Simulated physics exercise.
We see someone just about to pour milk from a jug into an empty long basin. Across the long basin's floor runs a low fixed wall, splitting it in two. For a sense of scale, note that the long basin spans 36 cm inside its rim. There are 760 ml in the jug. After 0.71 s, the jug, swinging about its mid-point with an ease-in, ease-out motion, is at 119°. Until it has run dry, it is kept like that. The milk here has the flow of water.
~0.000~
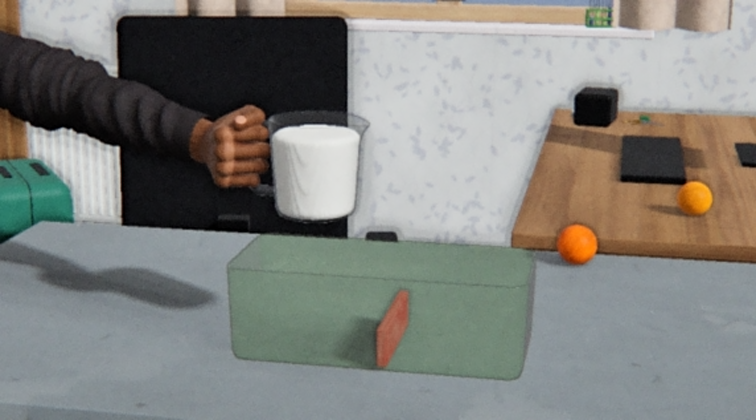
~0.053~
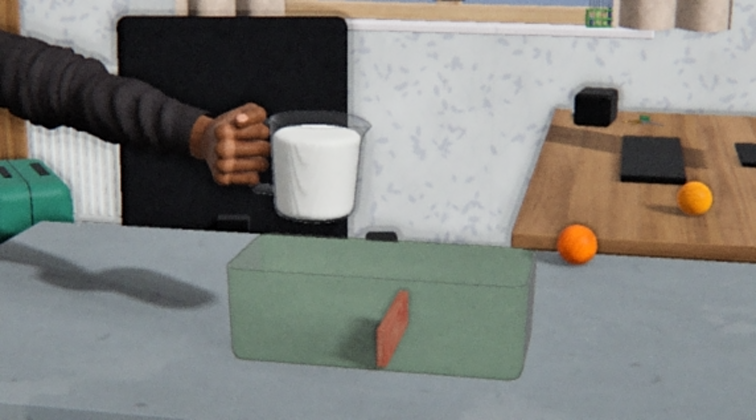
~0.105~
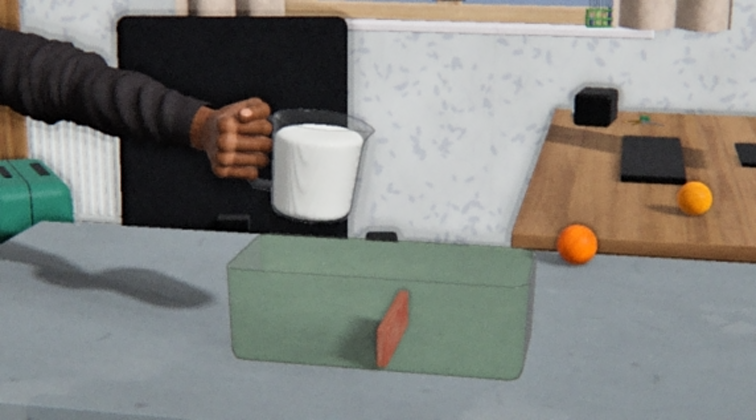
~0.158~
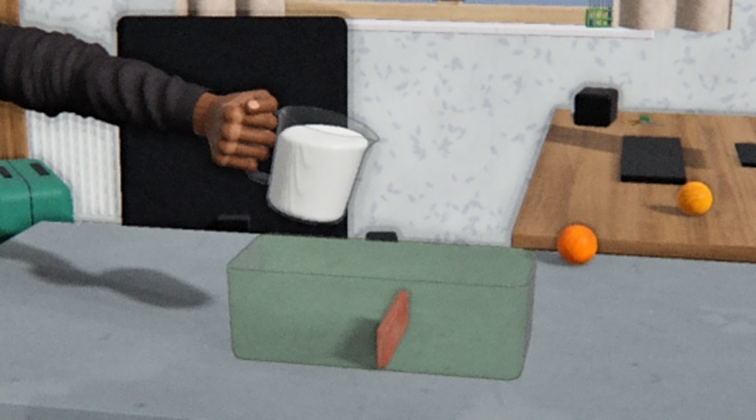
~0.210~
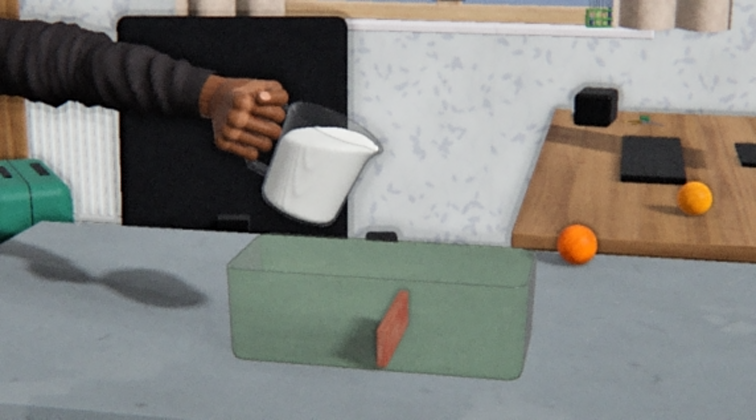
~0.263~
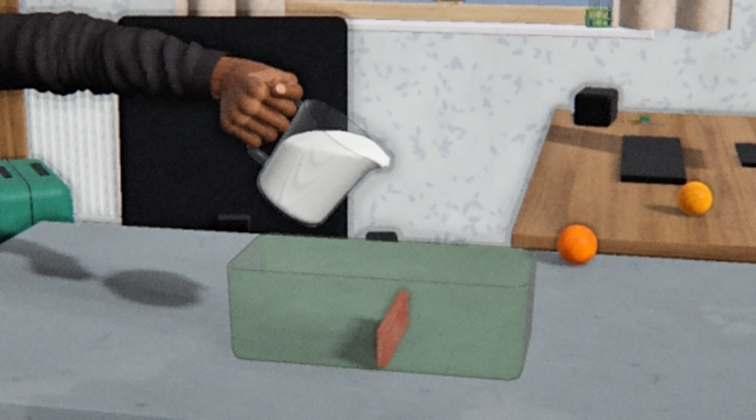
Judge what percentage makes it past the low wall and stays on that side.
Some 67 per cent makes it over and stays.
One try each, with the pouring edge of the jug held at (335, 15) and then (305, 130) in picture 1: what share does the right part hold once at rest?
I'd expect close to 55 per cent and then close to 5 per cent.
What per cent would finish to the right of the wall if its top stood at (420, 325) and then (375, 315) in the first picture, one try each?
First 40, then 90 per cent.
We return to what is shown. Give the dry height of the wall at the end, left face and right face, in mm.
I'd say some 40 mm on the left and some 28 mm on the right.
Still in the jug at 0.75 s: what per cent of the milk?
Remaining share: Approx. 4 %.
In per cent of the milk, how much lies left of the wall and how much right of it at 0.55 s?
Lab note: Left near 1 %, right near 32.
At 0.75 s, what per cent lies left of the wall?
Around 24 in a hundred.
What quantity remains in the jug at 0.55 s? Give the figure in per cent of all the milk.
I reckon about 44 in a hundred is still held.
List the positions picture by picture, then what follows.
In the first picture, it leans 0°; its right rim is at (370, 124); the milk meets the walls at (275, 131) and (360, 135); the long basin's rim runs from (243, 251) to (532, 269); the wall's top is at (393, 311).
In the second picture, it leans 2°; its right rim is at (371, 125); the milk meets the walls at (276, 131) and (360, 136).
In the third picture, it leans 6°; its right rim is at (375, 130); the milk meets the walls at (279, 130) and (363, 138).
In the fourth picture, it leans 14°; its right rim is at (379, 139); the milk meets the walls at (283, 132) and (369, 140).
In the fifth picture, it leans 24°; its right rim is at (383, 150); the milk meets the walls at (282, 140) and (378, 145).
In the sixth picture, it leans 36°; its right rim is at (386, 165); the milk meets the walls at (275, 155) and (377, 153); 1 per cent is over the edge.
After 0.55 s the tilt is 104° and 44 per cent is still to pour, 1 is left of the wall and 33 right of it.
After 0.75 s the tilt is 119° and 4 per cent is still to pour, 25 is left of the wall and 67 right of it.
After 0.97 s the tilt is 119° and 0 per cent is still to pour, 32 is left of the wall and 67 right of it.
After 1.21 s the tilt is 119° and 0 per cent is still to pour, 32 is left of the wall and 67 right of it.
In the end 32 per cent lies left of the wall, 67 right of it and 1 outside.
